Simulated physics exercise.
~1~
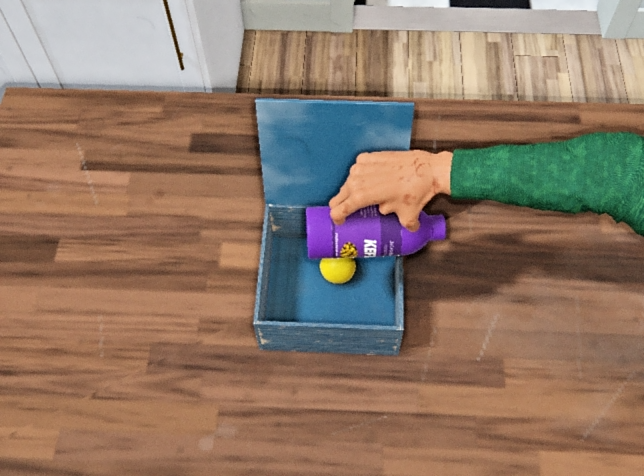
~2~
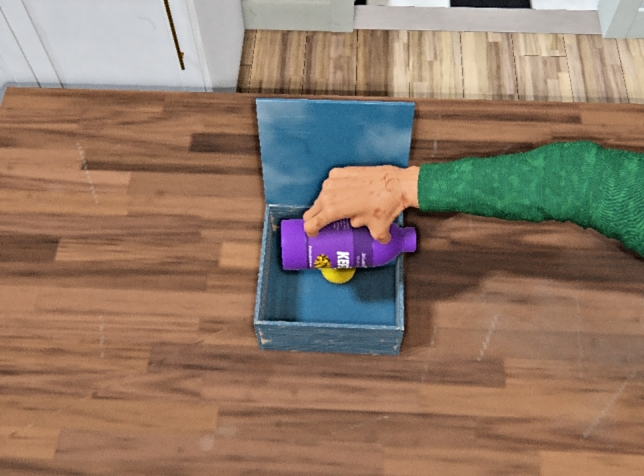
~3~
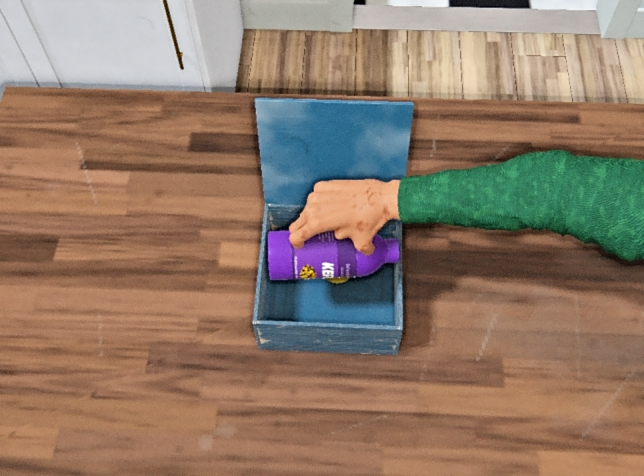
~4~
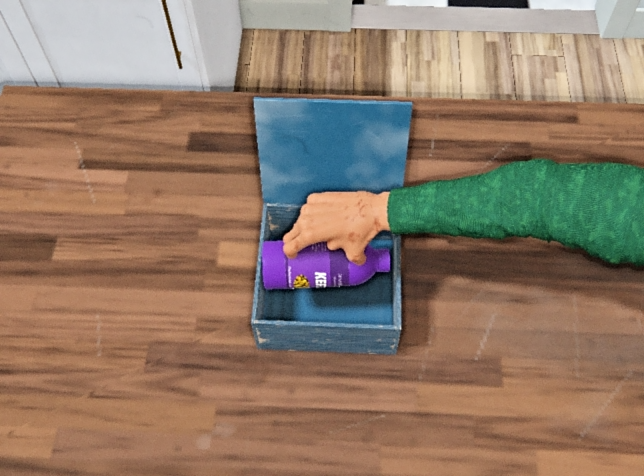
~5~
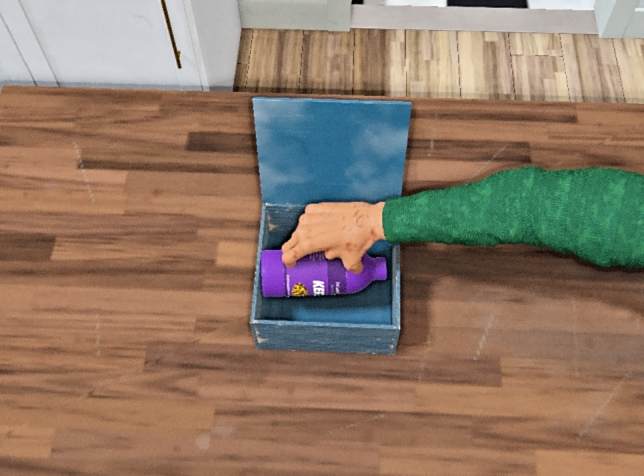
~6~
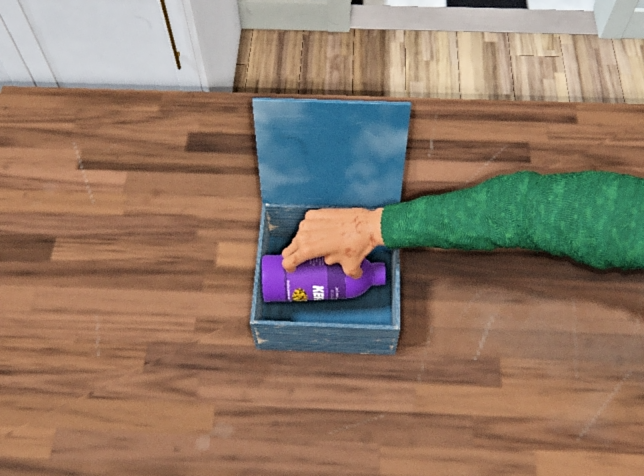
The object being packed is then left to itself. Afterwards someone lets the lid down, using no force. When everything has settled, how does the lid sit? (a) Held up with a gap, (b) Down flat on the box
b, down flat on the box.
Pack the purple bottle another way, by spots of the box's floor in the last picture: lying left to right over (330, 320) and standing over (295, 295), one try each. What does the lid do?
On the first try the lid goes all the way down, and on the second it stays partly open.
Then, 1.20 s after the last picture, lid starting down; purple bottle rolled about its own width near (324, 318); yellow lemon rolled a little.
Then, 1.80 s after the last picture, lid 35° above the rim; purple bottle rolled about its own width near (324, 318); yellow lemon rolled a little.
At rest, lid shut; moved from the start, purple bottle; yellow lemon in place. Seen from the same camera at the end, purple bottle near (324, 318).
